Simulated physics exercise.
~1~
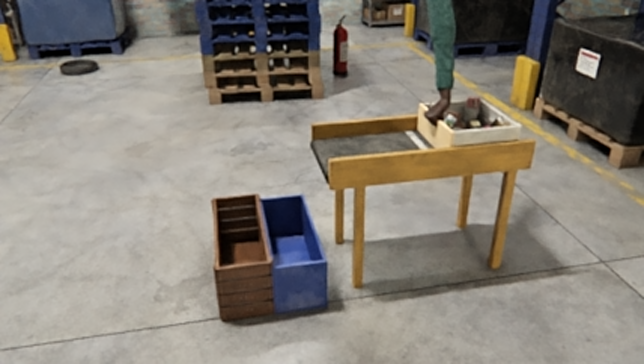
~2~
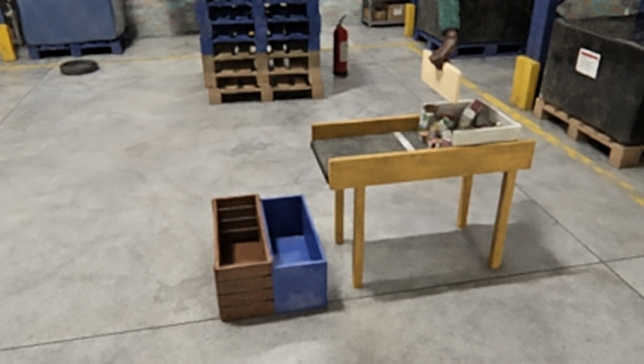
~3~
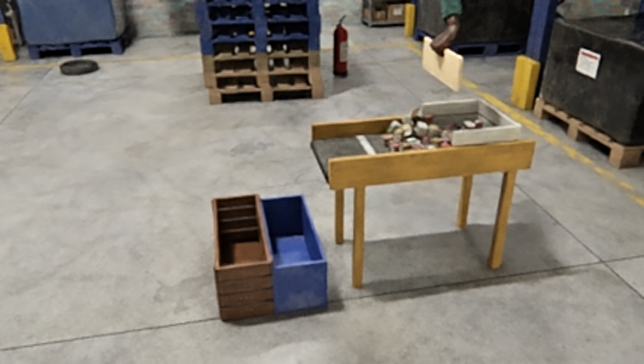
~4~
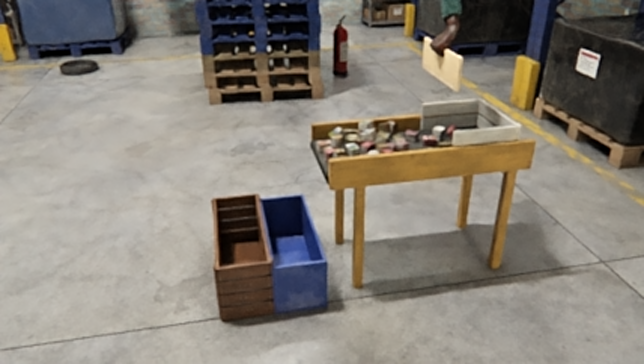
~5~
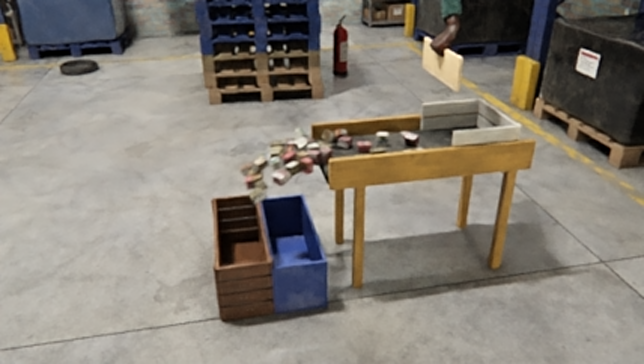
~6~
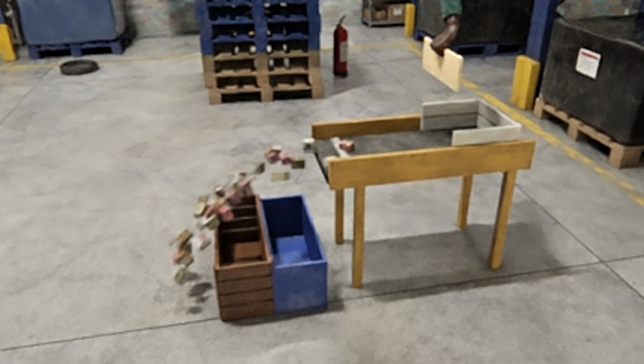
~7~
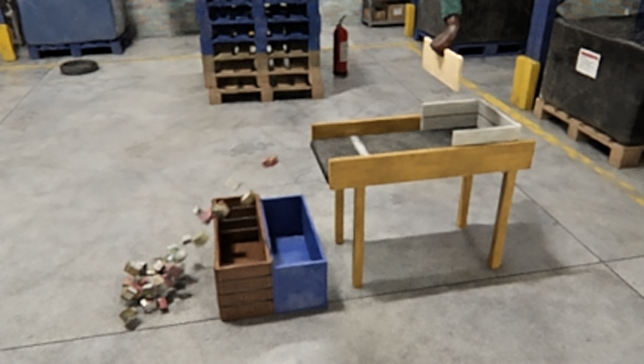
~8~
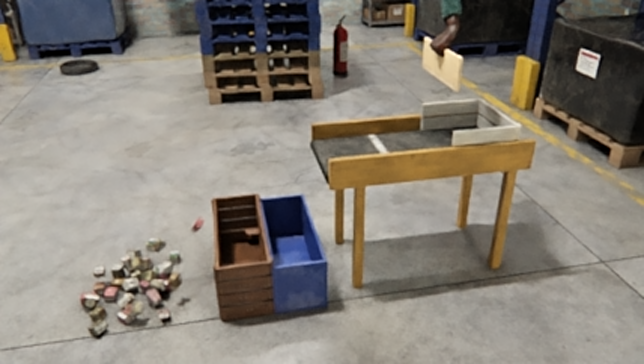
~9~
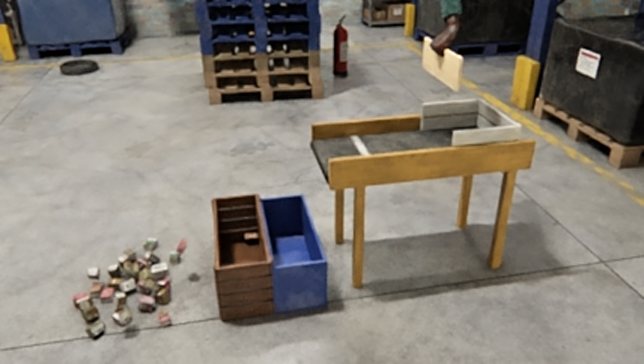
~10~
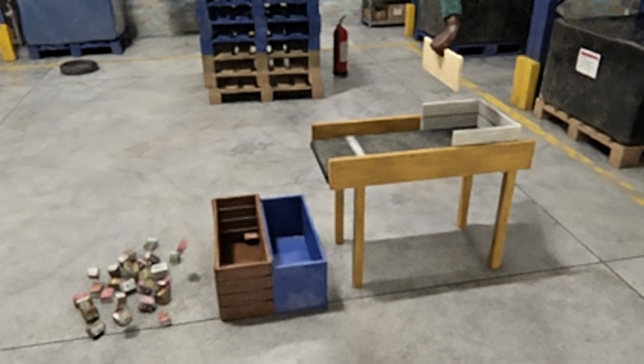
A hand lifted the gate of a white pen, and small cartons rode the belt left, flew off its end over the blue bin and wooden tub, and nearly all ended up scattered on the floor beyond, with one in the tub.
